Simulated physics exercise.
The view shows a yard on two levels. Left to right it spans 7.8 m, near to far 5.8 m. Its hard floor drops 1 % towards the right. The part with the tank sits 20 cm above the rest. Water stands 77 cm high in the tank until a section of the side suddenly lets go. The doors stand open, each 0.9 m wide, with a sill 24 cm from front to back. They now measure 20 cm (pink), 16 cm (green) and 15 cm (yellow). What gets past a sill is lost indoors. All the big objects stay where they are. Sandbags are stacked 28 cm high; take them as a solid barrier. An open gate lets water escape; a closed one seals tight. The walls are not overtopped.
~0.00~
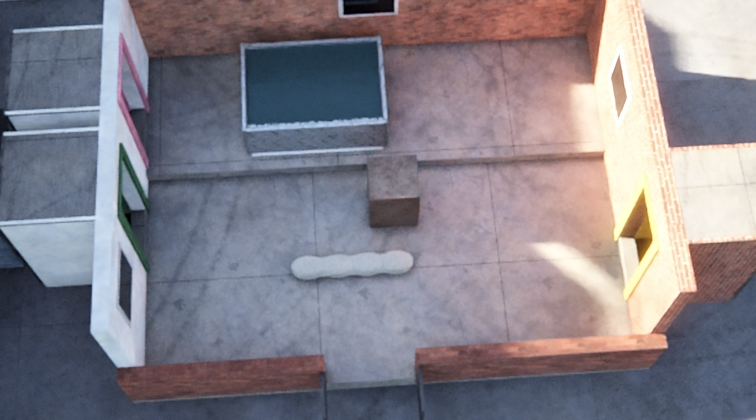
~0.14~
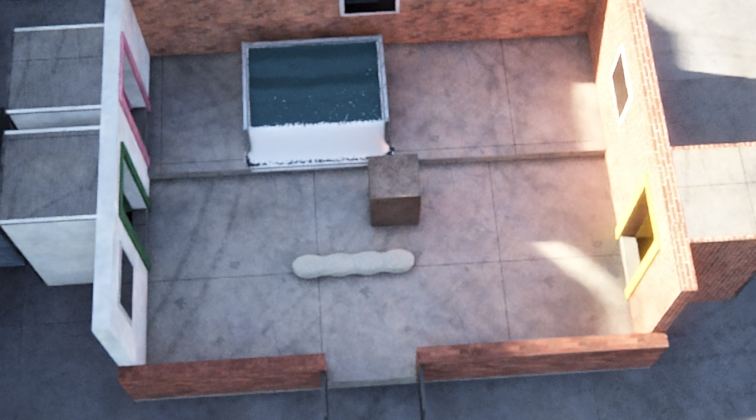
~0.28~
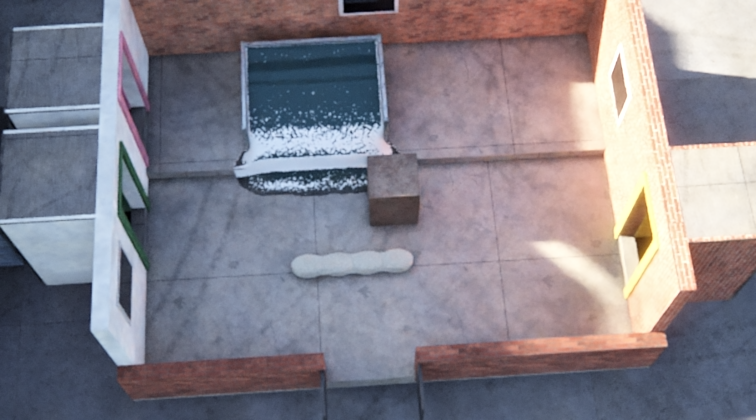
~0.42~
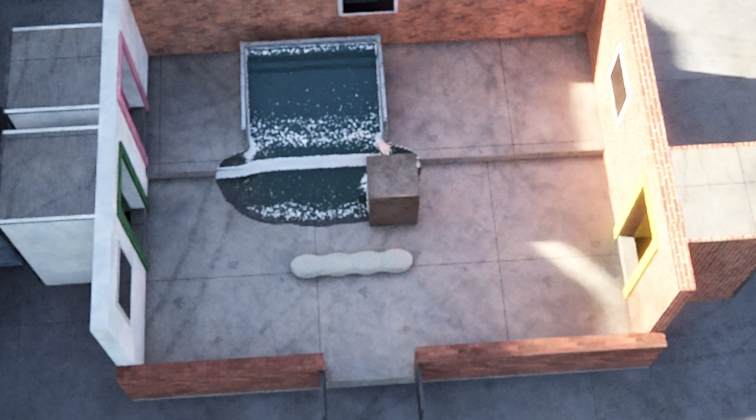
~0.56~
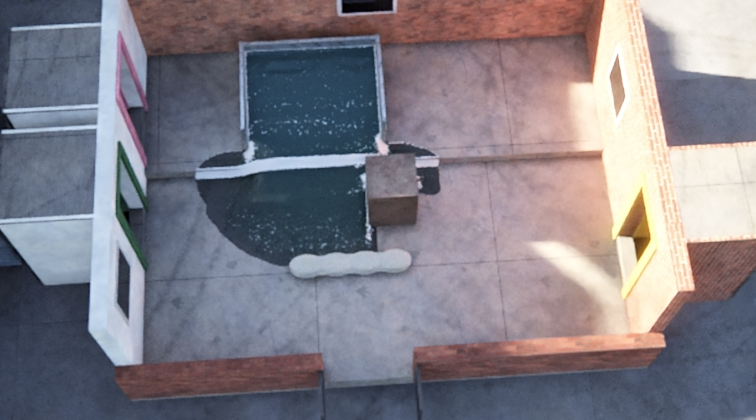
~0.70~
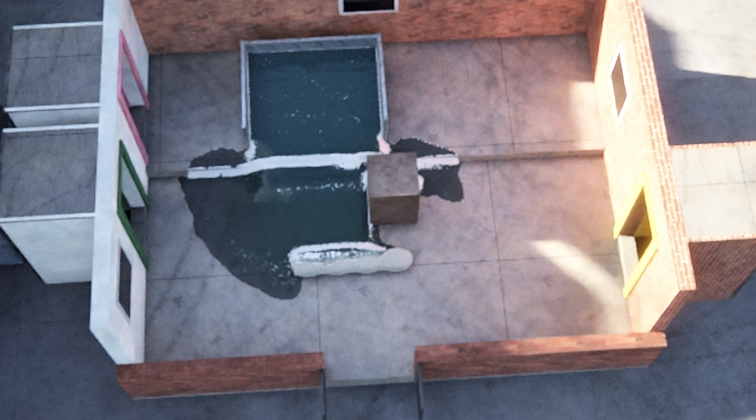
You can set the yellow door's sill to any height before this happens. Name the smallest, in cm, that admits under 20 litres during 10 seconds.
Some 12 cm above the ground.
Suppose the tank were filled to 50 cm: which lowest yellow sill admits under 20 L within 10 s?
About 7.5 cm.
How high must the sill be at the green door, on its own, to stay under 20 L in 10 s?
Roughly 11.0 cm at green.
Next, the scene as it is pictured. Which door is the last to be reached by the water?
Last comes the pink one.
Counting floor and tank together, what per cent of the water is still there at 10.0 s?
About 90 per cent.
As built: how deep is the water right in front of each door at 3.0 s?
Depths in cm: Pink 0, green 10, yellow 16.
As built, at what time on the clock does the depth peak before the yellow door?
At about 9.0 s.
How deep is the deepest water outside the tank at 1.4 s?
About 53 cm.
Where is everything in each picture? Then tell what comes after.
Still water, 77 cm deep, in the tank at (313, 85); the yellow door at (635, 242) is dry, in the first frame.
Water pours out at (318, 140) and has run 0.3 m, to (280, 166); about 10 cm deep outside, 77 cm at the back, in the second frame.
The gap is at (317, 140), the front 0.7 m out at (302, 192); the back of the tank holds 74 cm, in the third frame.
The front is at (303, 222), 1.3 m from the gap at (317, 141); 3.2 m2 of floor is wet, 66 cm left at the back, in the fourth frame.
Water pours out at (316, 142) and has run 1.9 m, to (278, 260); about 12 cm deep outside, 65 cm at the back, in the fifth frame.
The gap is at (317, 141), the front 2.5 m out at (284, 293); the back of the tank holds 59 cm; 3.0 m in a straight line remain to the yellow door at (635, 241), in the sixth frame.
After 1.4 s water covers 40 % of the floor, deepest (53 cm) near (322, 249); it has not reached the yellow door.
After 3.0 s water covers 55 % of the floor, deepest (30 cm) near (145, 354); 16 cm at the yellow door, 0 litres in over its 15 cm sill.
After 10.0 s water covers 65 % of the floor, deepest (17 cm) near (606, 185); 15 cm at the yellow door, 3 litres in over its 15 cm sill.
At the yellow door as built, the water arrived by 2.4 s and peaked near 16 cm at 9.2 s.
With a sill of 11 cm, 30 litres would have come in within the 10 s; with 13 cm, 10 litres. So under 20 litres takes about 12 cm.
